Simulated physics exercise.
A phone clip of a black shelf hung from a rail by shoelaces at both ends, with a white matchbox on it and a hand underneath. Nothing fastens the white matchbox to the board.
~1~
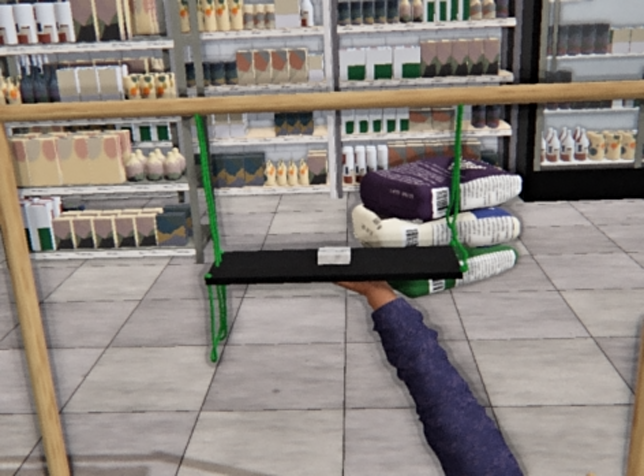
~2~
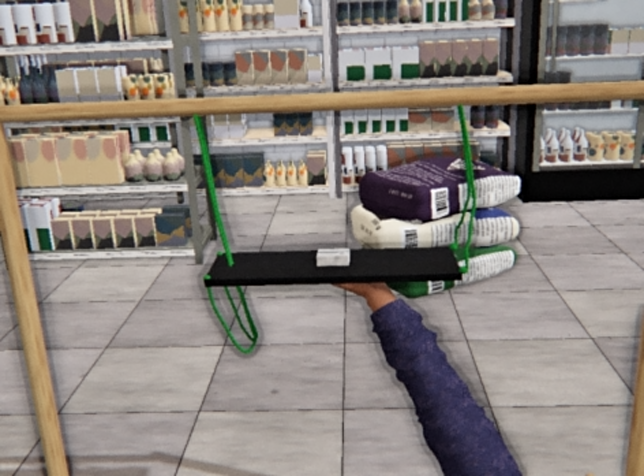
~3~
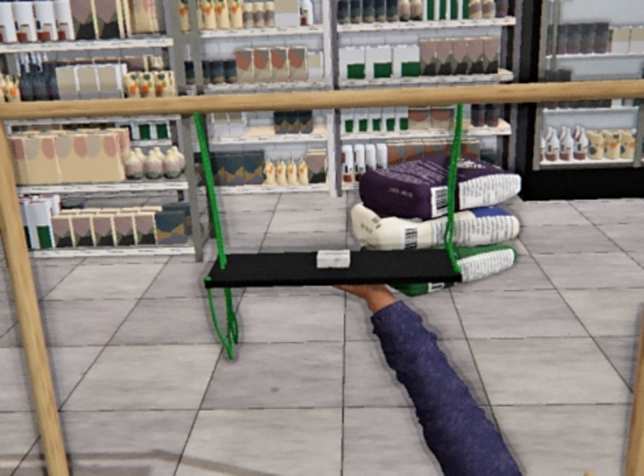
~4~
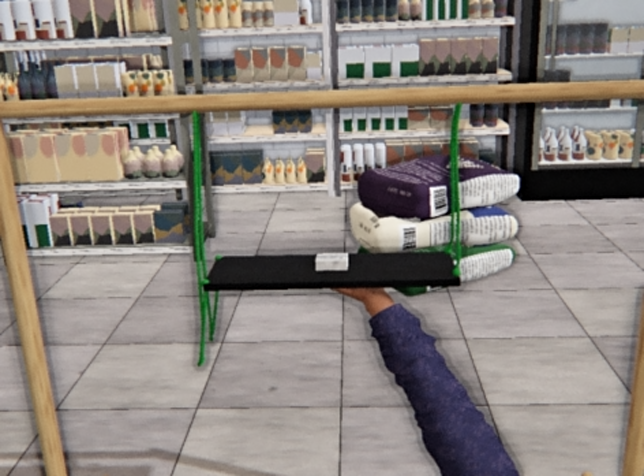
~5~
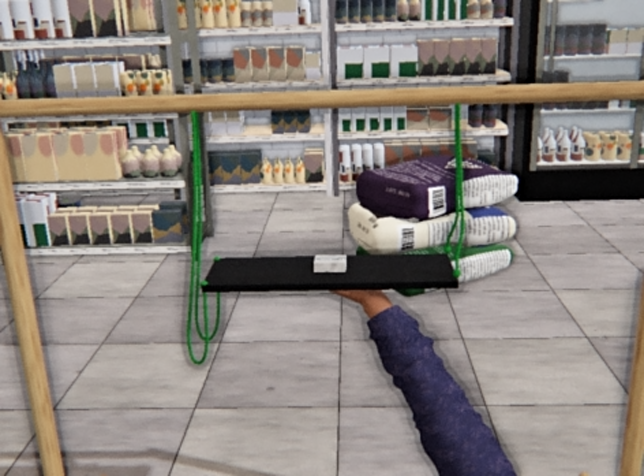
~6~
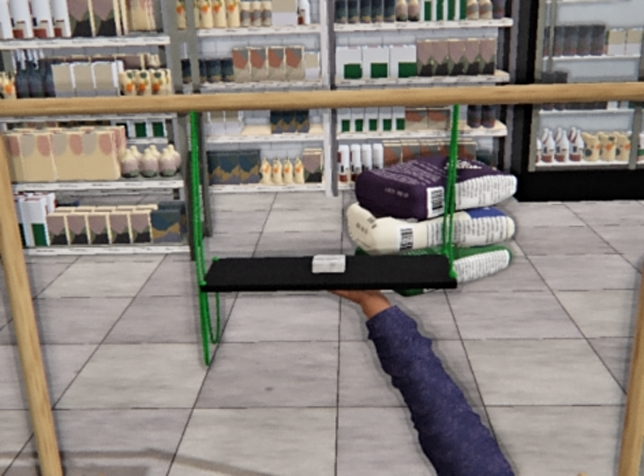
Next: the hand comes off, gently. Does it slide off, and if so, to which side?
Yes, to the left.
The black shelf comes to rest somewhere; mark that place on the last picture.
Around (368, 352).
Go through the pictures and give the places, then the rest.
In the first frame, white matchbox (334, 256); black shelf (333, 279).
In the second frame, white matchbox (333, 257).
In the third frame, white matchbox (333, 259).
In the fourth frame, white matchbox (332, 262); black shelf (331, 285).
In the fifth frame, white matchbox (330, 264).
In the sixth frame, white matchbox (329, 264); black shelf (328, 287); left shoelaces slack, hanging in a loop; right shoelaces almost straight.
Then, 0.42 s past the final frame, board tipped 26° down to the left; matchbox sliding near (251, 345).
Then, 0.98 s past the final frame, board tipped 46° down to the left; matchbox on the floor.
Then, 1.50 s past the final frame, board tipped 49° down to the left; matchbox on the floor.
When it is over, board tipped 48° down to the left; matchbox on the floor. The white matchbox slides off to the left.
